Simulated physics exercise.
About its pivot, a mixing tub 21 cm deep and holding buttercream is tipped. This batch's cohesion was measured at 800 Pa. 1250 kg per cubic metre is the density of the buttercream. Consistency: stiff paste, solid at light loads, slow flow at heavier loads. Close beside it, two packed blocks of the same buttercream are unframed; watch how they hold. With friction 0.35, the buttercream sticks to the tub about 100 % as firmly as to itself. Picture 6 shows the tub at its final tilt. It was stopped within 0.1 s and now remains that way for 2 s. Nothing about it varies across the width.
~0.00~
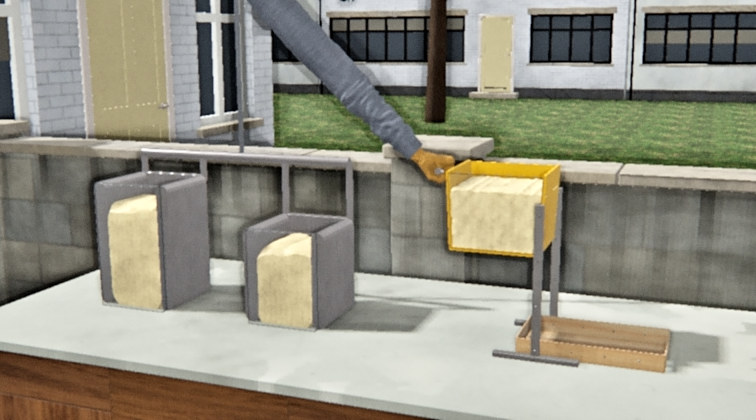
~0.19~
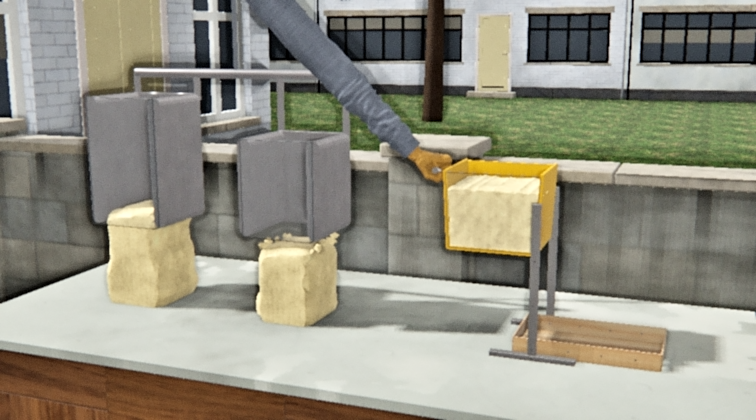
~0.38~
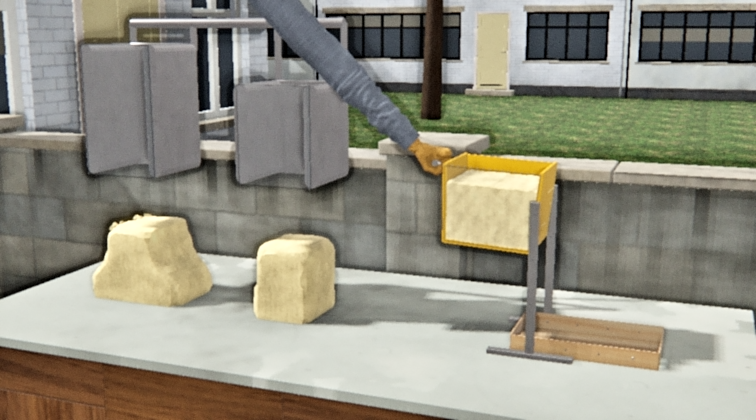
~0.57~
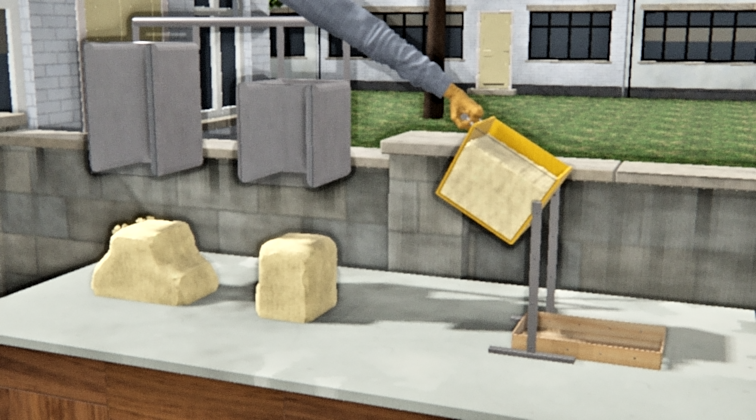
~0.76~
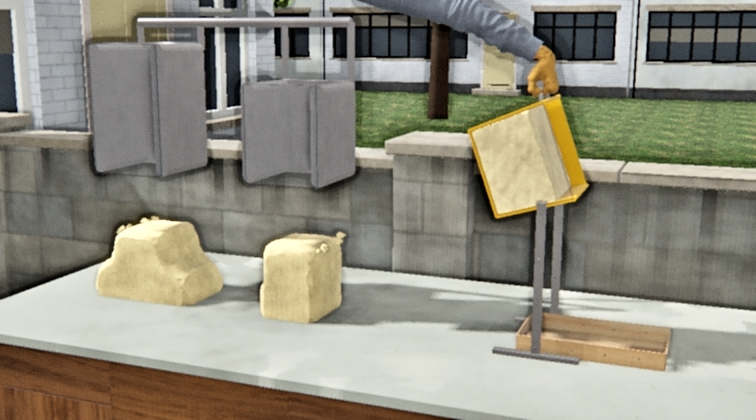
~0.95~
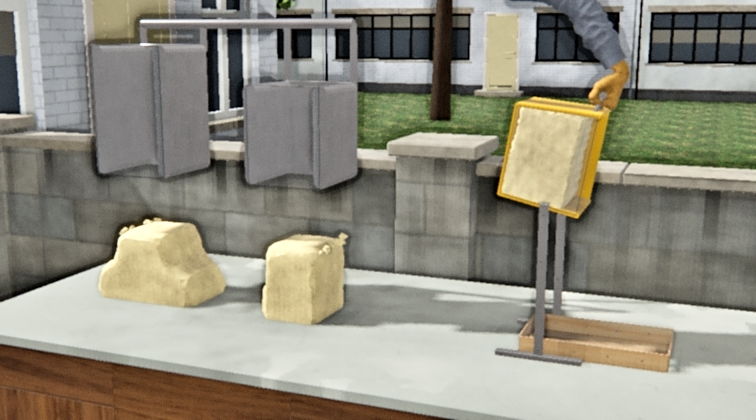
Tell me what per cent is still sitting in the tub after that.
Roughly 45 % is still there.
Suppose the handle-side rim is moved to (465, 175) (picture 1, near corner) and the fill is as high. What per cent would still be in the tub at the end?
That would leave about 100 % in the tub.
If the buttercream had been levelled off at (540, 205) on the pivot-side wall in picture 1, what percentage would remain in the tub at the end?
About 60 %.
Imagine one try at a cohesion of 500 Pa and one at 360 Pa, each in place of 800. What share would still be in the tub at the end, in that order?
First try roughly 35 per cent, second try roughly 30 per cent.
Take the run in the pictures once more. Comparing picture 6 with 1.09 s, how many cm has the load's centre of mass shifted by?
Shift: Some 3 cm.
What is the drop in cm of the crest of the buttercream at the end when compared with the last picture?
15 cm.
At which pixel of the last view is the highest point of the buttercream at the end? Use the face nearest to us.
Close to pixel (526, 164).
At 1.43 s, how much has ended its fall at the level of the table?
About 0 %.
After 1.09 s, the tub is at 100 degrees and holds 100 %.
After 1.26 s, the tub is at 100 degrees and holds 75 %.
After 1.43 s, the tub is at 100 degrees and holds 47 %.
After 1.60 s, the tub is at 100 degrees and holds 45 %.
After 2.95 s, the tub is at 100 degrees and holds 45 %.
